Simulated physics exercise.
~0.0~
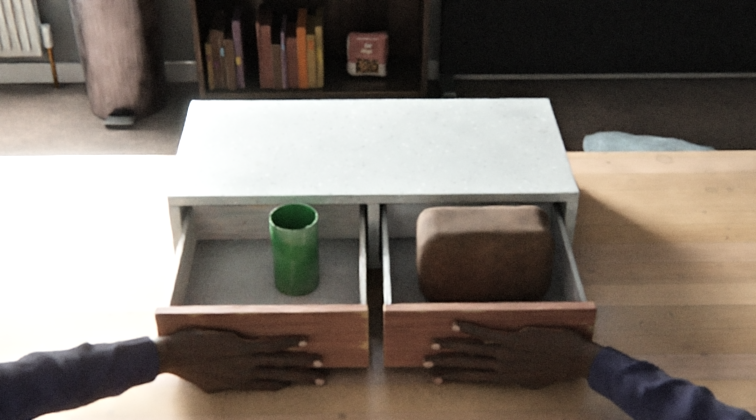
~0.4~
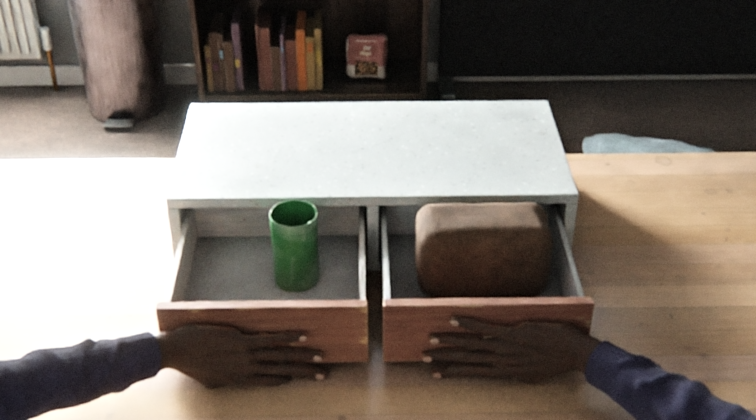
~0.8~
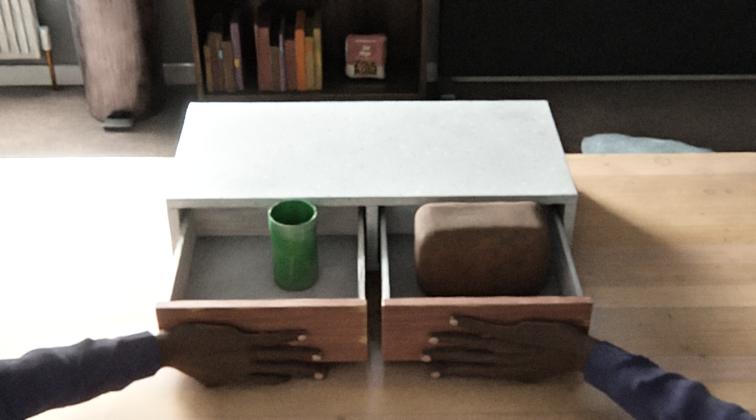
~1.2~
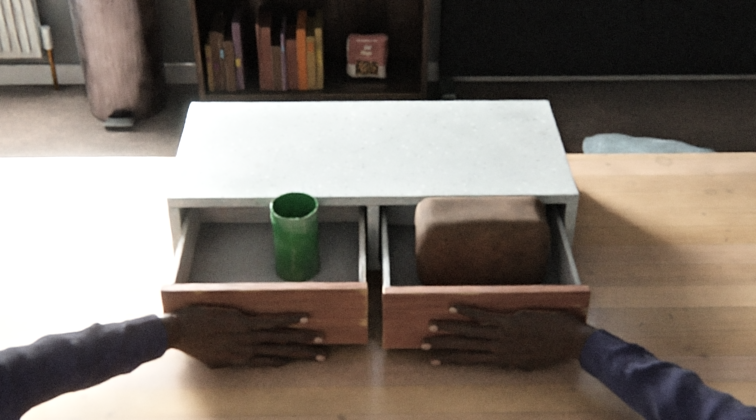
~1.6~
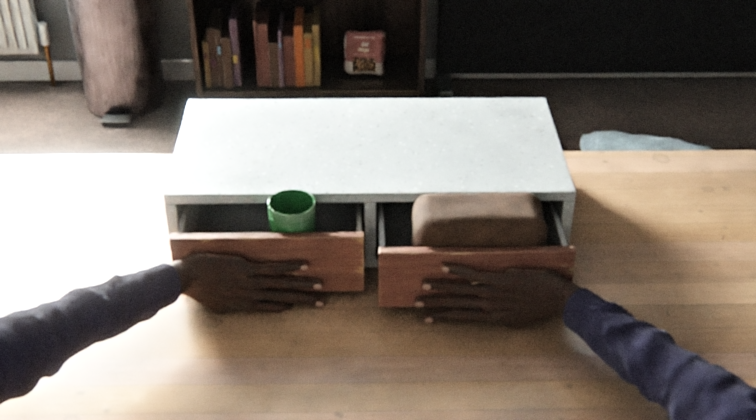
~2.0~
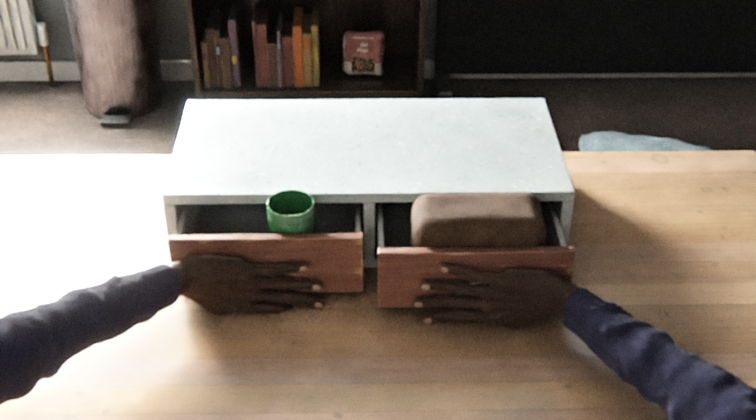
Two open drawers in a low, pale cabinet, the left holding an upright green beaker and the right a brown loaf-like block, were pushed inward by a pair of hands until they were partway in, and both were still ajar at the end.
